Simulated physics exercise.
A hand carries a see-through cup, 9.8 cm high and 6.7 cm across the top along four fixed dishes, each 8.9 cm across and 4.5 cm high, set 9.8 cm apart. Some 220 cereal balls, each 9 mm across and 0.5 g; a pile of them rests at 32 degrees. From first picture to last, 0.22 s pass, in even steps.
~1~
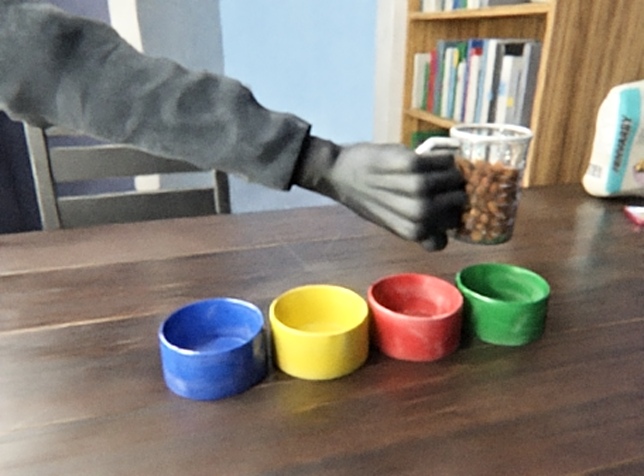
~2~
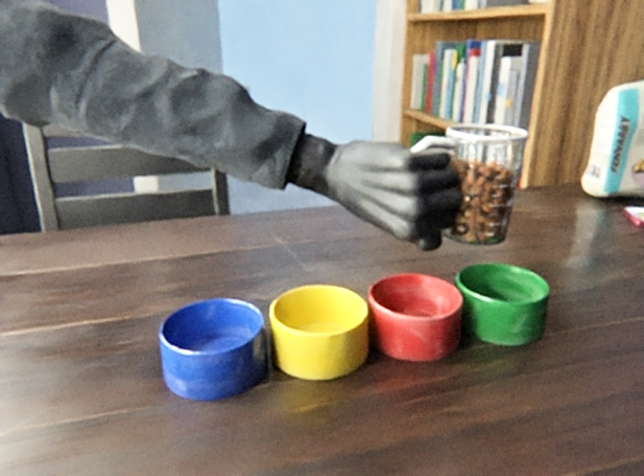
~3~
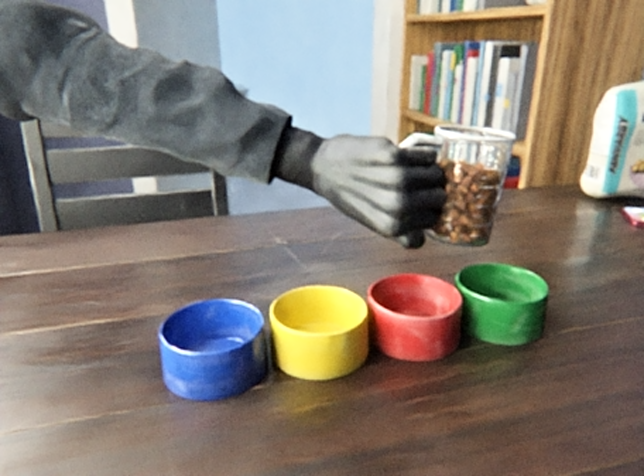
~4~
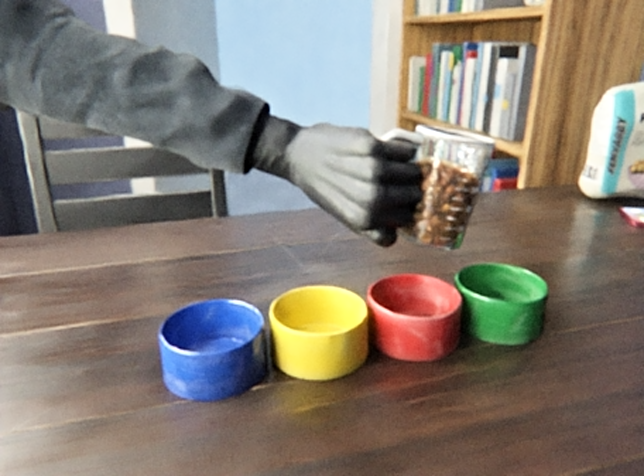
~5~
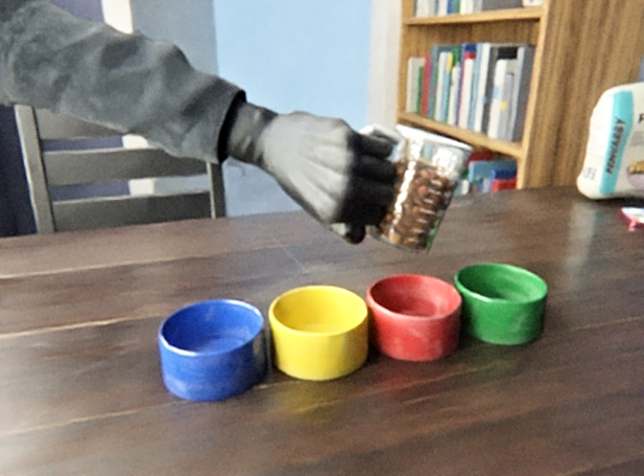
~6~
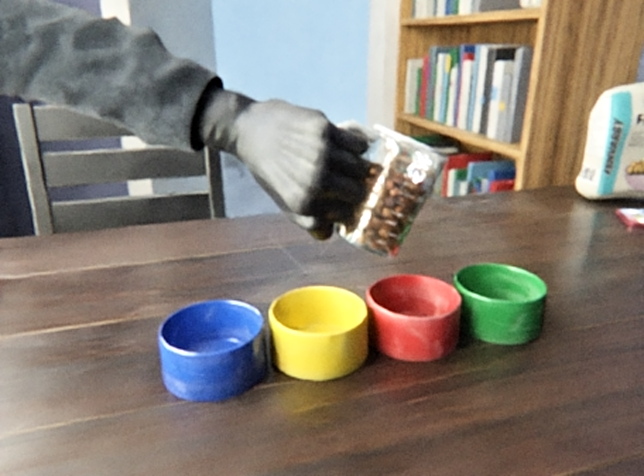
The video shows a dark-gloved hand carrying a clear cup of brown cereal balls leftward above a row of blue, yellow, red and green dishes on a wooden table, gradually tilting the cup to the right as it moves.
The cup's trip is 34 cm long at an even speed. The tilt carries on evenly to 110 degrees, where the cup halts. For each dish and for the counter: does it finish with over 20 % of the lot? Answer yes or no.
Red: No, blue: Yes, green: No, yellow: No, counter: No.
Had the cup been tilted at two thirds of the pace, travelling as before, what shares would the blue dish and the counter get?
Blue 100; counter 0.
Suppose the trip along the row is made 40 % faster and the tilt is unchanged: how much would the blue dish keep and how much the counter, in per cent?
In that case blue 100; counter 0.
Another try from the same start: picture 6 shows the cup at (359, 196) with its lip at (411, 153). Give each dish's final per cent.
Red 0, blue 100, green 0, yellow 0.
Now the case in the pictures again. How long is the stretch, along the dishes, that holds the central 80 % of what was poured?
About 5 cm.
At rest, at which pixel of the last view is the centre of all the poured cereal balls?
At about (214, 345).
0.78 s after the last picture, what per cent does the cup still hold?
Roughly 70 per cent.
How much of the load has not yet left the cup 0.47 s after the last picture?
Some 100 per cent of the load.
Then, 0.28 s after the last picture, tilt 67 degrees; cup holds 100 %.
Then, 0.47 s after the last picture, tilt 95 degrees; cup holds 100 %.
Then, 0.78 s after the last picture, tilt 110 degrees; cup holds 70 %, blue 25 %.
In the end, red 0 %, blue 100 %, green 0 %, yellow 0 %, counter 0 %.
